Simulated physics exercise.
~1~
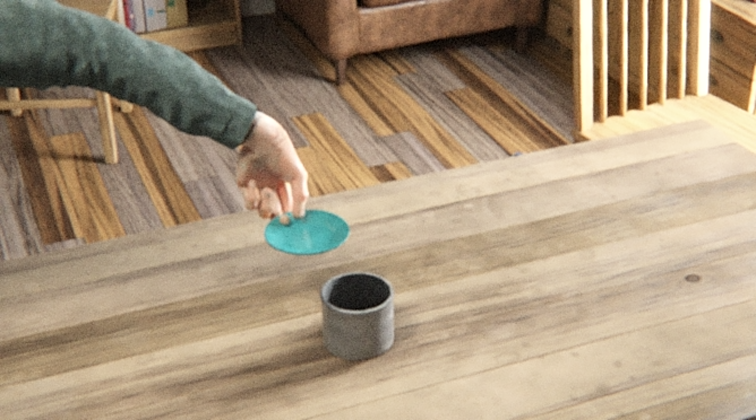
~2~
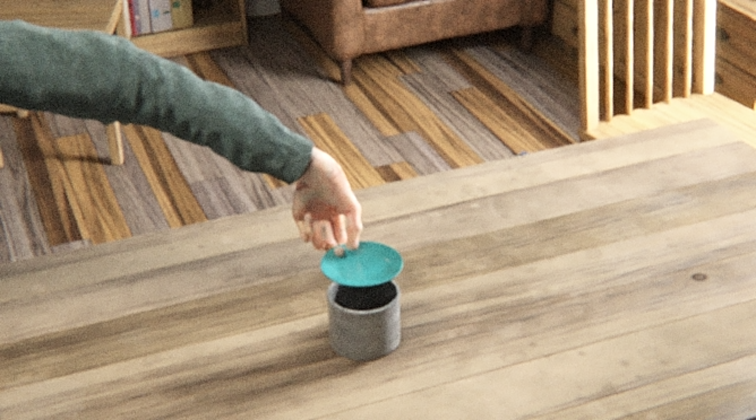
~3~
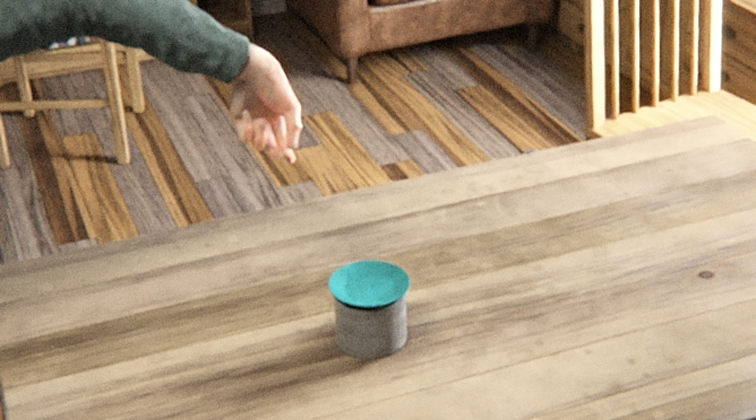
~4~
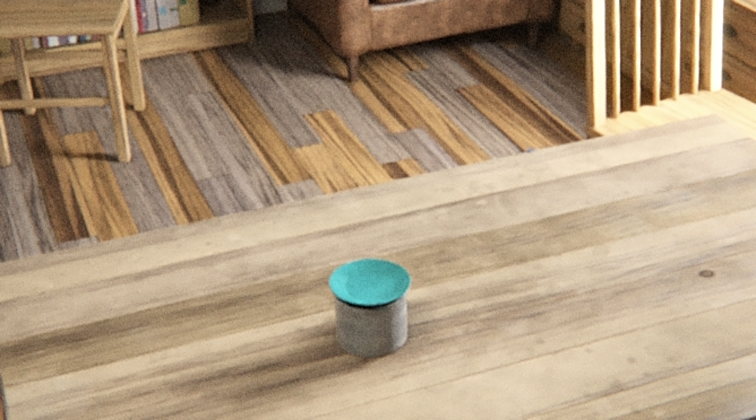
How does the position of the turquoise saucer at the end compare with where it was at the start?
At the start the turquoise saucer is held in the air, above and slightly left of the gray container. By the end it is lower and further right, resting on the container's rim.
